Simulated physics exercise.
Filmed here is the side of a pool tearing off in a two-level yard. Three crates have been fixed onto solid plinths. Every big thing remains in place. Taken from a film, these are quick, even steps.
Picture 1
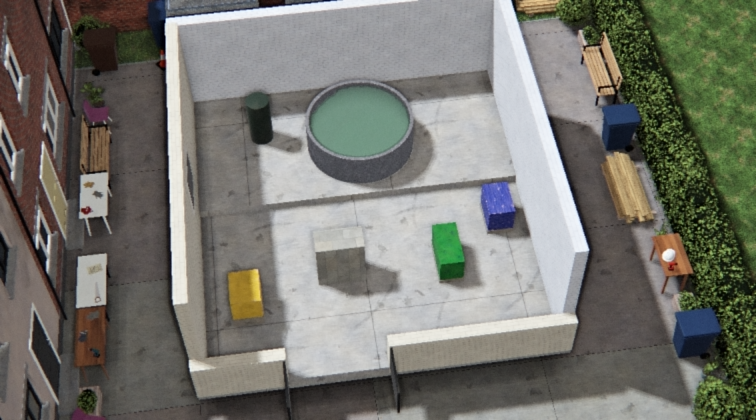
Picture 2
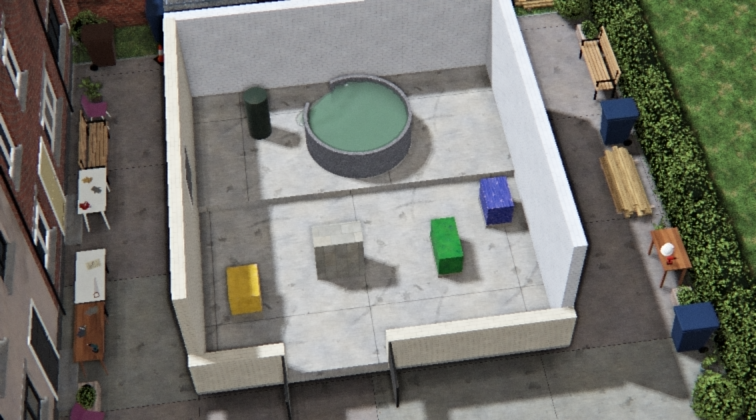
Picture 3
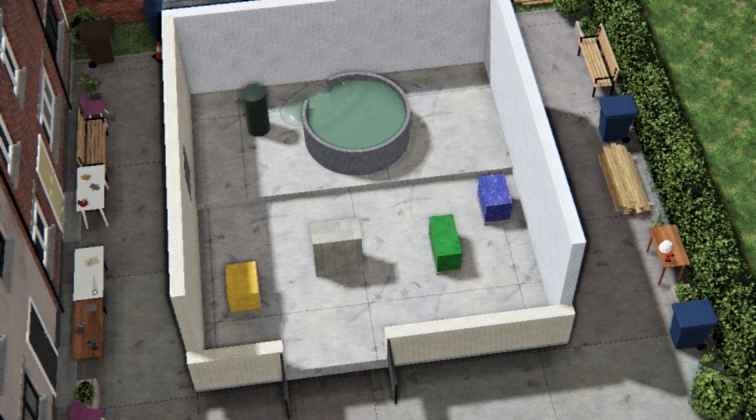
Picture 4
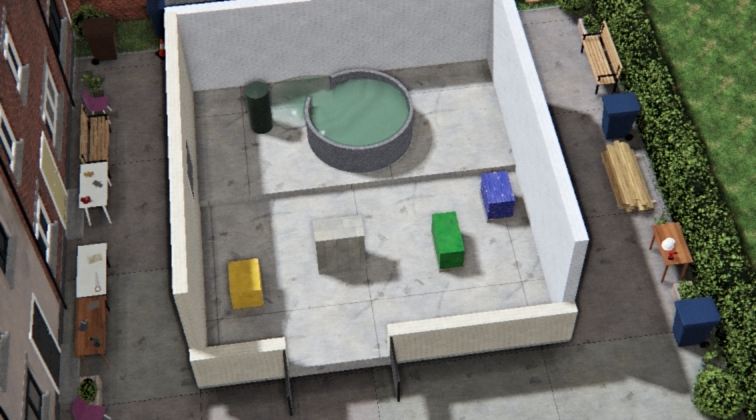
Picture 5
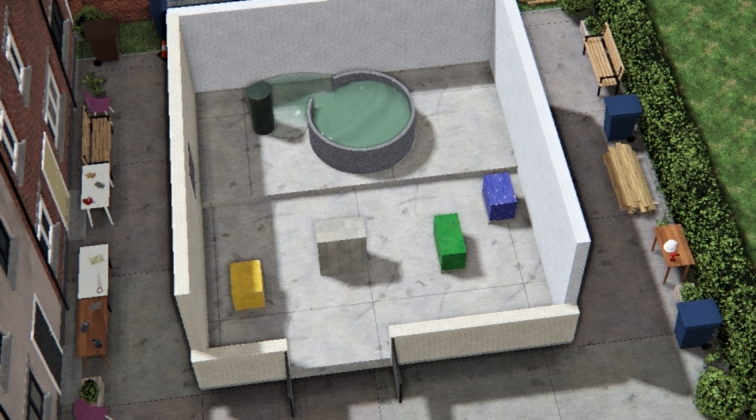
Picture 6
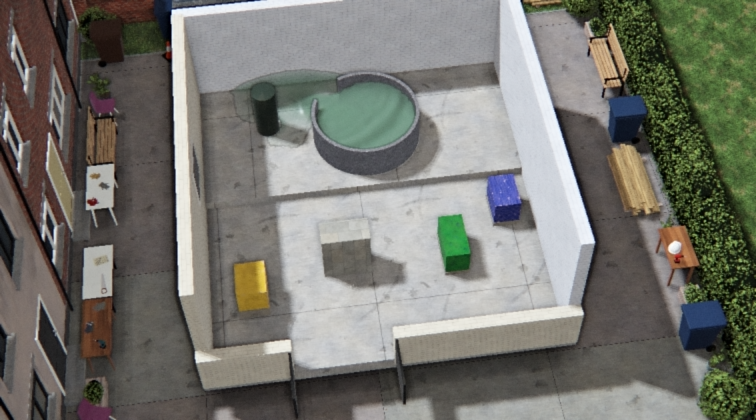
The footage shows a walled yard with a round pool of green water, a dark cylinder and coloured blocks; a gap opens in the pool's far side, and water pours out, spreading left past and behind the cylinder.
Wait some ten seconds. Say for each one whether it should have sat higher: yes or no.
Blue crate - no; green crate - no; yellow crate - no.
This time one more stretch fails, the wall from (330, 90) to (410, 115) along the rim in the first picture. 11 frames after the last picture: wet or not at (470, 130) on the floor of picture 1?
Inundated.
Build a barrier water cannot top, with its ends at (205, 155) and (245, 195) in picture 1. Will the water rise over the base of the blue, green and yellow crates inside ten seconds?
Blue crate: Untouched, green crate: Reached, yellow crate: Untouched.
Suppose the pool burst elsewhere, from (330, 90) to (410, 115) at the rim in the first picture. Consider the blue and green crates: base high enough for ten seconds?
In short: Blue crate gets drenched; green crate gets drenched.
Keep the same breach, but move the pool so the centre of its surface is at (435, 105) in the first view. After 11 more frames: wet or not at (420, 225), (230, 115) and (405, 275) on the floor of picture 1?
Results in order - left untouched, swamped, left untouched.
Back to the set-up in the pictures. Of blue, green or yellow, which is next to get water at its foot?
It's the crate marked yellow.
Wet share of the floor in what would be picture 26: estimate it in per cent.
Roughly 40 percent, I reckon.
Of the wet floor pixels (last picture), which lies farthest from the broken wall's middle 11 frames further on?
Roughly (208, 225).
A moment on, water covers 10 % of the floor; the blue crate not reached, the green crate not reached, the yellow crate not reached.
Next, water covers 20 % of the floor; the blue crate not reached, the green crate not reached, the yellow crate not reached.
Then, water covers 40 % of the floor; the blue crate not reached, the green crate not reached, the yellow crate water round its plinth.
Later, water covers 70 % of the floor; the blue crate water round its plinth, the green crate water round its plinth, the yellow crate water round its plinth.
In the end, water covers 95 % of the floor; the blue crate stayed above the water, the green crate stayed above the water, the yellow crate stayed above the water.
